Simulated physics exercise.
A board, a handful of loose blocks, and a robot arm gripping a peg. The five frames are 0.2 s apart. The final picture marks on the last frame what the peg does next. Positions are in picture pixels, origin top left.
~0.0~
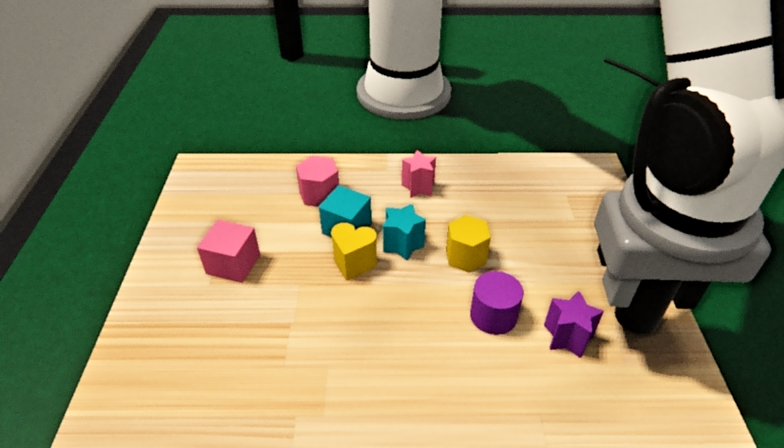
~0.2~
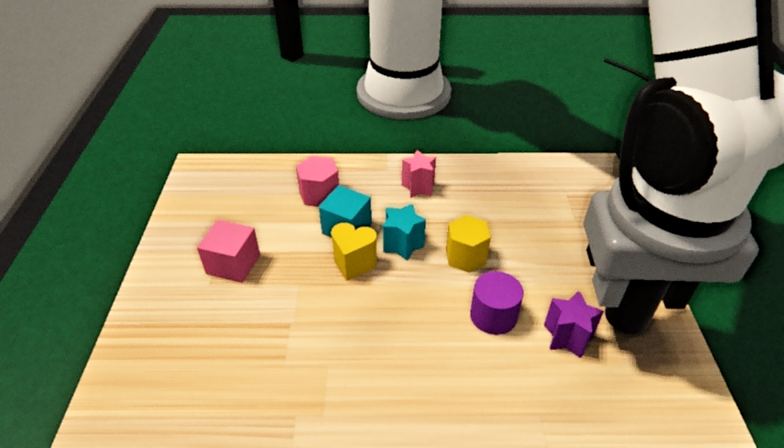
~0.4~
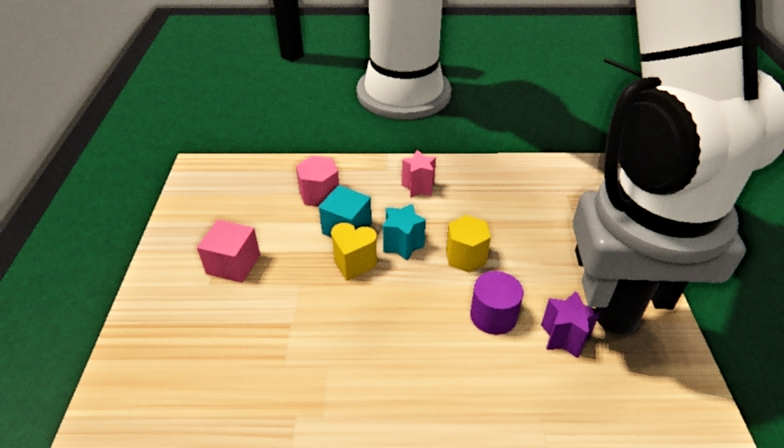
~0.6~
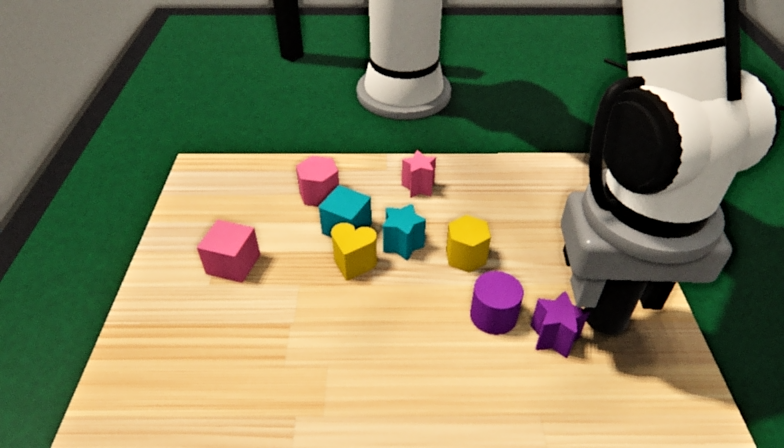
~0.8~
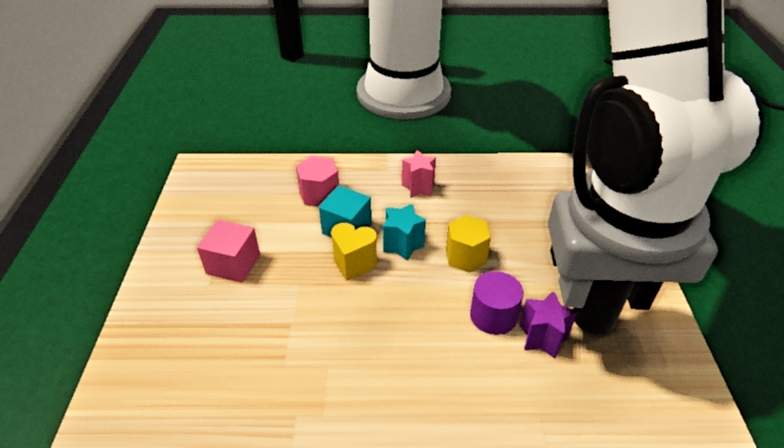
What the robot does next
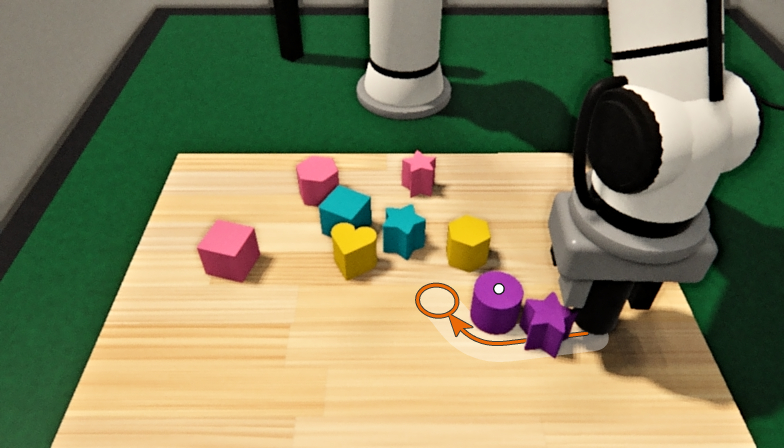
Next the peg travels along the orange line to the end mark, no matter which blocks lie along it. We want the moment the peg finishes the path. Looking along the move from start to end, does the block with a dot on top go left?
It seems not.
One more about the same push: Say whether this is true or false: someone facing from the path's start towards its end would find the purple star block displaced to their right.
Answer: False.
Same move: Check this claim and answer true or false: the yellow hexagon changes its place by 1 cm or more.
That claim is true.
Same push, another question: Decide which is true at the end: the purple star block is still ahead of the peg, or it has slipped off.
When the path ends, it will lie beside or behind the peg.
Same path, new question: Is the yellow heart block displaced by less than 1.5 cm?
The answer is yes.
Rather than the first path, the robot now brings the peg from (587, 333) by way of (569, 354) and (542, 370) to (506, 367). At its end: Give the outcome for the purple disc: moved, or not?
That block will leave its spot.
The line goes from (587, 333) through (531, 340) and (473, 338) to (437, 300); the dot is on the purple disc.
The first path, step by step. One third of the way, peg at (535, 325); purple disc at (476, 284); purple star block at (491, 319).
Two thirds of the way, peg at (475, 322); purple disc at (463, 275); purple star block at (440, 322), turned 15° clockwise.
At the end, peg at (439, 285); yellow heart block unmoved; turquoise star block unmoved; yellow hexagon at (472, 222), turned 20° clockwise; purple disc at (442, 242); purple star block at (431, 318).
